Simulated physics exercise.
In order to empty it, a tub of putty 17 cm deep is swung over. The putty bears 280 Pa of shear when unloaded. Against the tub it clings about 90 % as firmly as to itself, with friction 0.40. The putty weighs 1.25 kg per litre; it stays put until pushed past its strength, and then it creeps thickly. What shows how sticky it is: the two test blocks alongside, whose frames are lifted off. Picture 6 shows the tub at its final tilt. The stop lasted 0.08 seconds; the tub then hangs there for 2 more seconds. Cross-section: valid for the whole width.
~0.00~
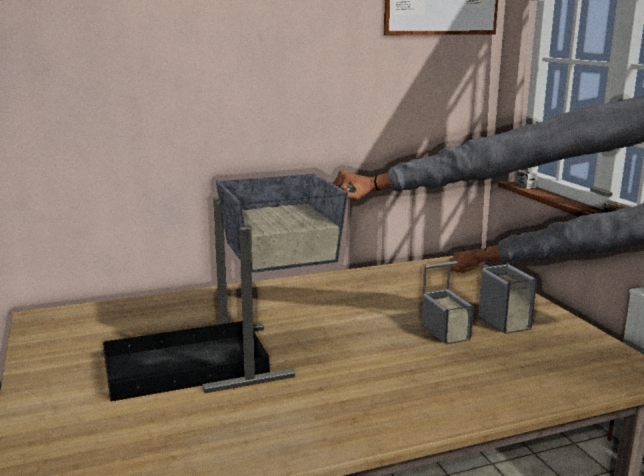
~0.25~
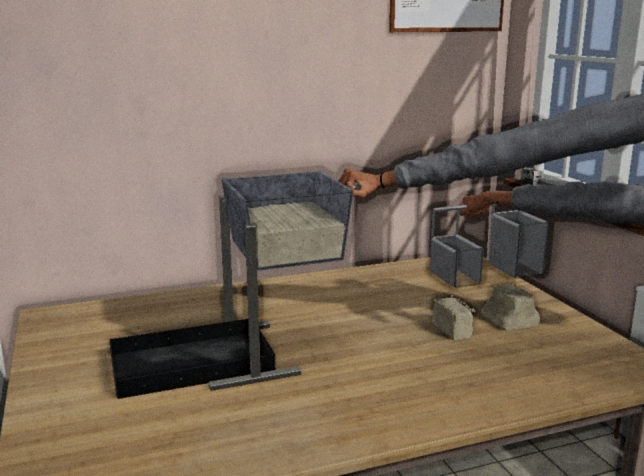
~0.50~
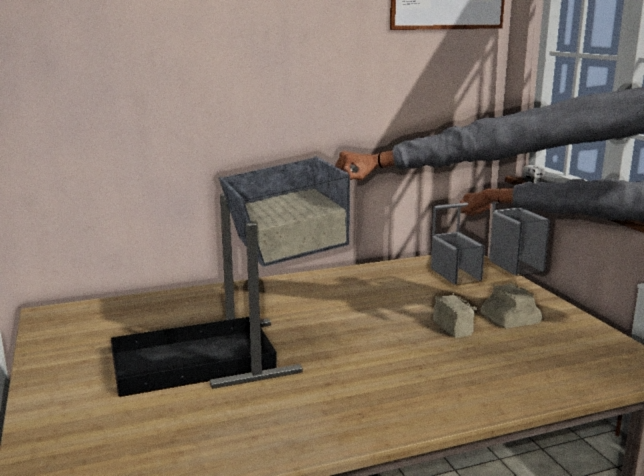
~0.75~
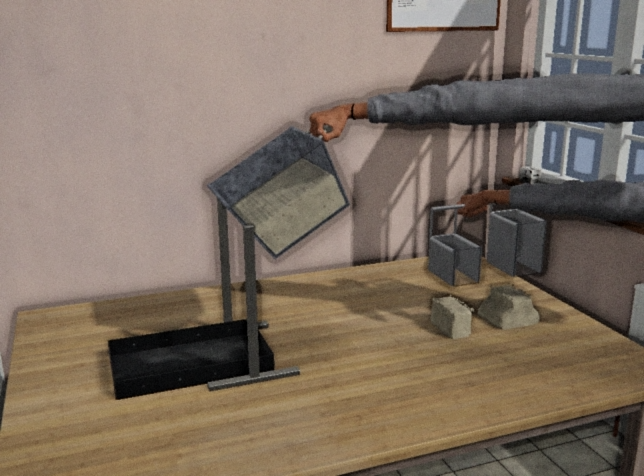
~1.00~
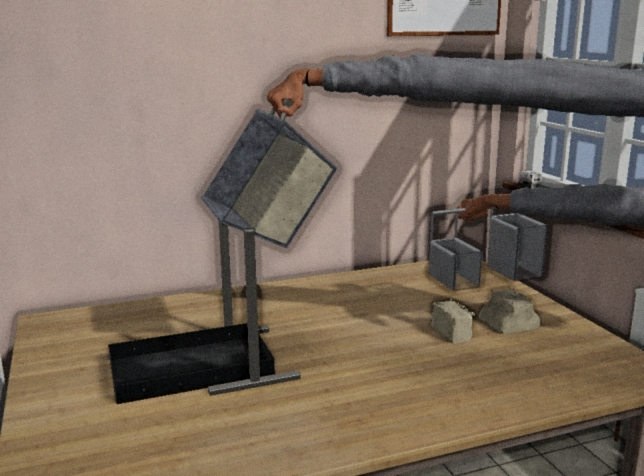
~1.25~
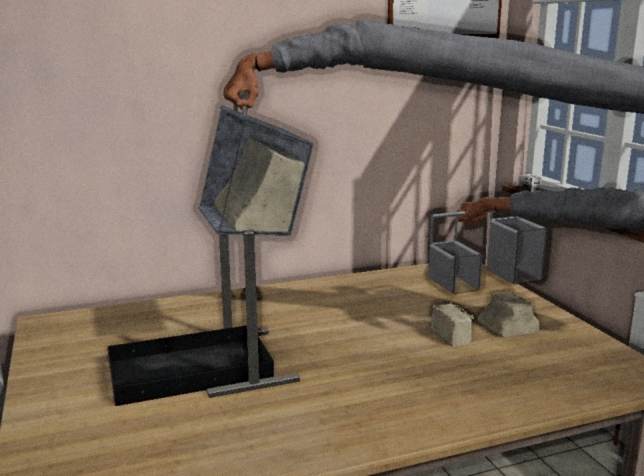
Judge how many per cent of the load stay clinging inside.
I would put it at about 96 percent.
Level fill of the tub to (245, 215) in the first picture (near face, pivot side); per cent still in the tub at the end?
45 %.
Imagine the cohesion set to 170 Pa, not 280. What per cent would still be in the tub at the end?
In that case close to 65 in a hundred.
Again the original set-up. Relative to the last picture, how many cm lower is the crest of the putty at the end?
Roughly 5 cm.
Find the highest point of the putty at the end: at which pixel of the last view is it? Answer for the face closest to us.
The highest point is near (262, 177) in the last picture.
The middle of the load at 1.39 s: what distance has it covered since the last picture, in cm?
Roughly 3 centimetres.
By 1.39 s, the tub is at 75 degrees and holds 100 %.
By 1.56 s, the tub is at 75 degrees and holds 96 %.
By 1.73 s, the tub is at 75 degrees and holds 96 %.
By 1.90 s, the tub is at 75 degrees and holds 96 %.
By 3.25 s, at the end, the tub is at 75 degrees and holds 96 %.
